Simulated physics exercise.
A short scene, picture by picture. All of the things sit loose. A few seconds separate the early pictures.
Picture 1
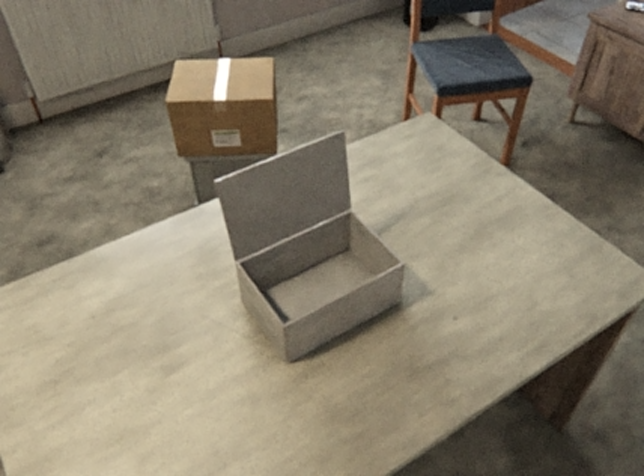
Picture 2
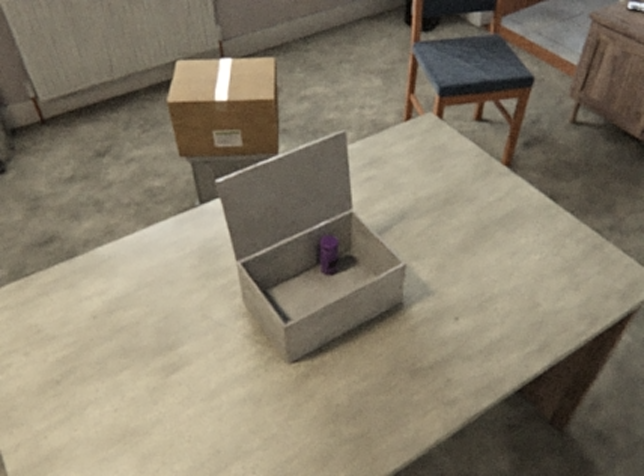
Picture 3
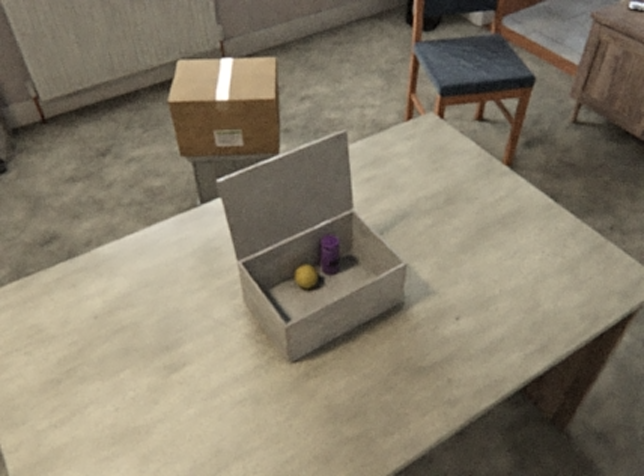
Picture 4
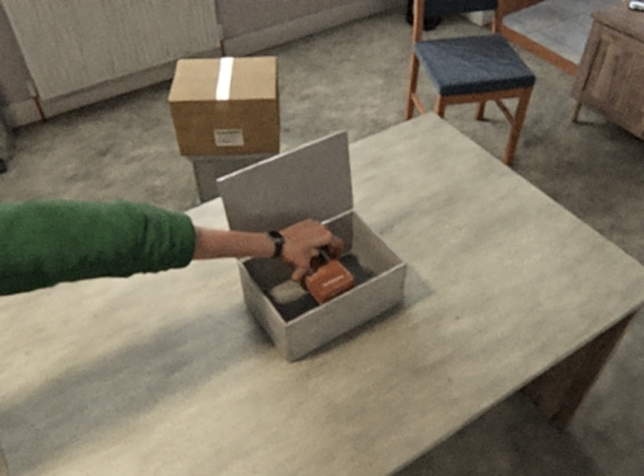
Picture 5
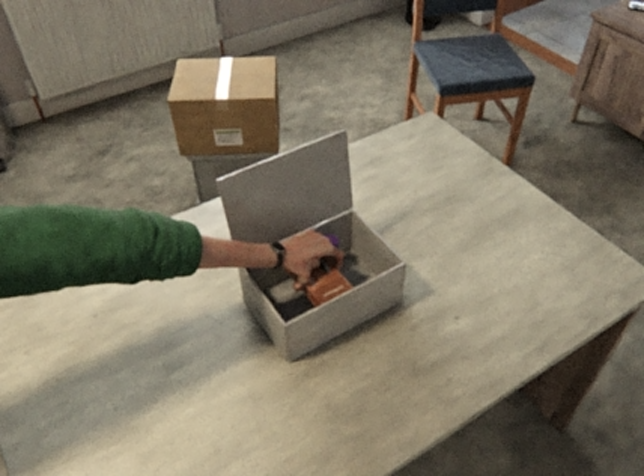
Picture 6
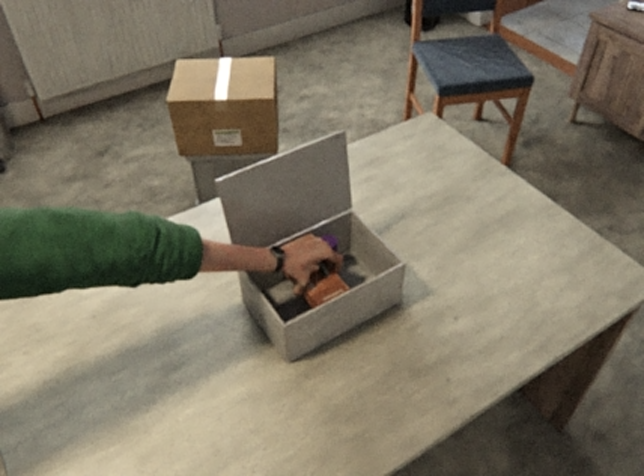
An open gray box on a table was empty at first, then held a purple object and a yellow lemon, before a green-sleeved arm reached in from the left and lowered an orange packet inside.
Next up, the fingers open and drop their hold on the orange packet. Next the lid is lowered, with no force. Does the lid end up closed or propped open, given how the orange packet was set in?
The lid seats properly.
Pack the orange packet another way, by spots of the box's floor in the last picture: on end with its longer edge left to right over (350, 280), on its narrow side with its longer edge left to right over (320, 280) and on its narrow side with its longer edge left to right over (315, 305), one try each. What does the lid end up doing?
In order, the lid gets blocked, then fits down, then fits down.
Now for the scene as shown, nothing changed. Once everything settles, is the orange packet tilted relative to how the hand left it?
Looking at the last picture, the orange packet sits at an angle.
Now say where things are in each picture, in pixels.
The last thing is not in view yet, in the first frame.
The last thing is not in view yet, in the second frame.
The last thing is not in view yet; yellow lemon (306, 277), in the third frame.
Still above its spot; orange packet (316, 267), in the fourth frame.
Still above its spot; orange packet (317, 277), in the fifth frame.
In place under the hand; orange packet (316, 281), in the sixth frame.
Then, 0.90 s past the last view, lid starting down; orange packet rocked 24° from its first pose near (319, 283).
Then, 1.50 s past the last view, lid 63° above the rim; orange packet rocked 24° from its first pose near (318, 283).
Then, 1.80 s past the last view, lid 42° above the rim; orange packet rocked 24° from its first pose near (318, 283).
Then, 2.20 s past the last view, lid 10° above the rim; orange packet rocked 24° from its first pose near (318, 282).
Finally, lid shut; left askew, orange packet; the other 2 still in place. Final places as the last picture's camera would see them, orange packet near (318, 282).
